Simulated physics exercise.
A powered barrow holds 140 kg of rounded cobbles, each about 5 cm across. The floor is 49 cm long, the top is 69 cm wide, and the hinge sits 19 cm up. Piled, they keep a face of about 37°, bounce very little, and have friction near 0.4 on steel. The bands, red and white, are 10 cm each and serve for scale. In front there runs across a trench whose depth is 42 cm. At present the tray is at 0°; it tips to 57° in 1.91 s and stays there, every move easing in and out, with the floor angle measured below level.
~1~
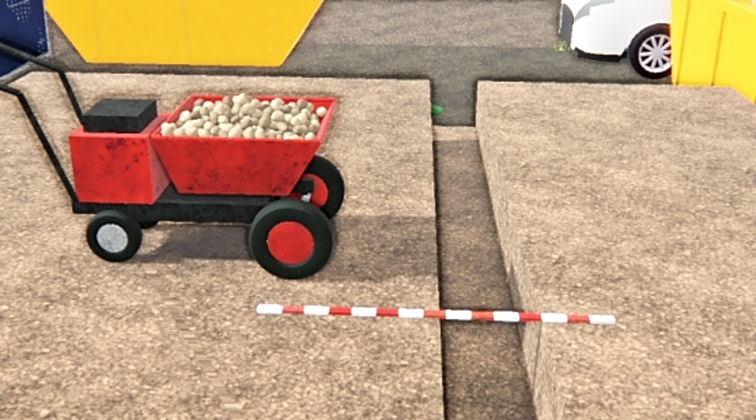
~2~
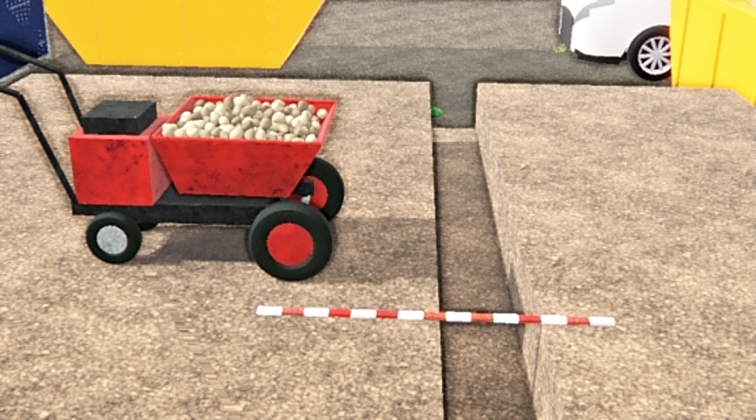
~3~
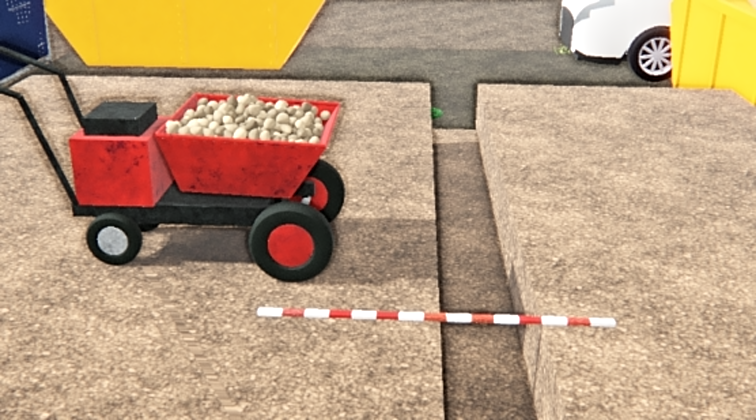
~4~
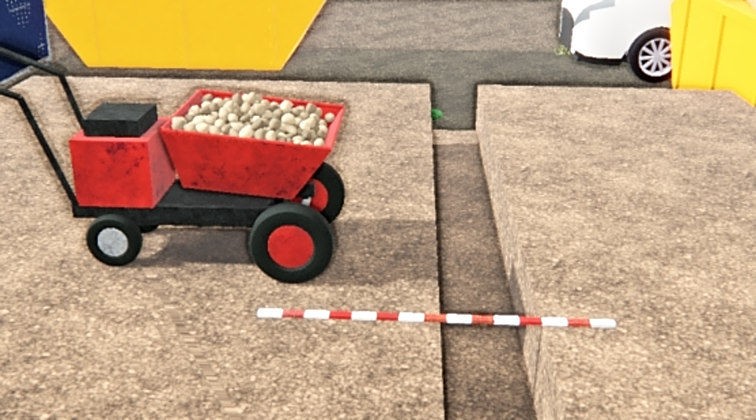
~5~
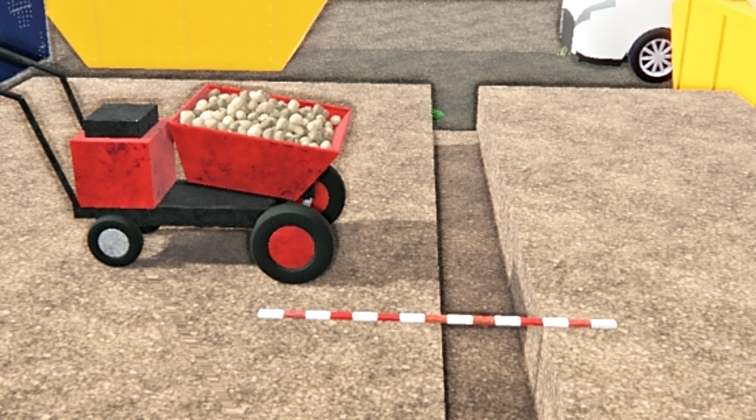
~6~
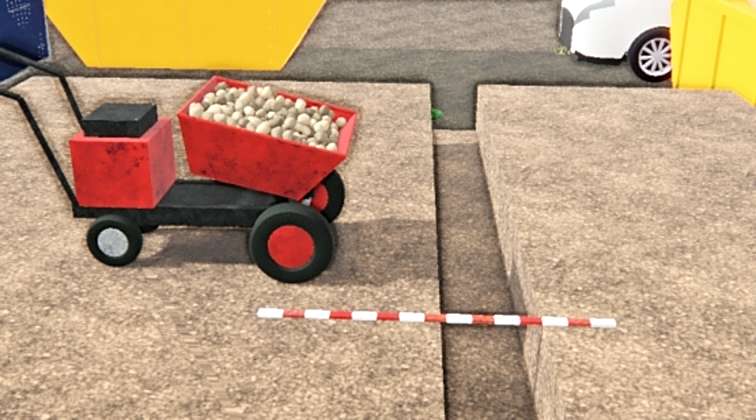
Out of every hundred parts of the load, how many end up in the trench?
Close to 29 in a hundred.
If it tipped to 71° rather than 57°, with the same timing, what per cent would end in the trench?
In that case around 75 percent.
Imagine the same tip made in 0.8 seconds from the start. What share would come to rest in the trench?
Probably about 40 in a hundred.
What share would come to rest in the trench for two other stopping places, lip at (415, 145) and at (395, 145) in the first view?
It'd be around 35 per cent and after that around 45 per cent.
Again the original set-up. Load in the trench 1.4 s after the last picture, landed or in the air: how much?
Approx. 10 % of the load.
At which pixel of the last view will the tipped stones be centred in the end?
The resting stones are centred at roughly (463, 324).
Then, 0.8 s after the last picture the floor is at 48°, 100 % in the tray; the foremost stones are at (396, 171).
Then, 1.4 s after the last picture the floor is at 57°, 79 % in the tray, 12 % short of the trench, 9 % in the trench; the foremost stones are at (493, 331).
Then, 1.8 s after the last picture the floor is at 57°, 67 % in the tray, 13 % short of the trench, 20 % in the trench; the foremost stones are at (514, 327).
Then, 3.7 s after the last picture the floor is at 57°, 57 % in the tray, 14 % short of the trench, 29 % in the trench; the foremost stones are at (514, 321).
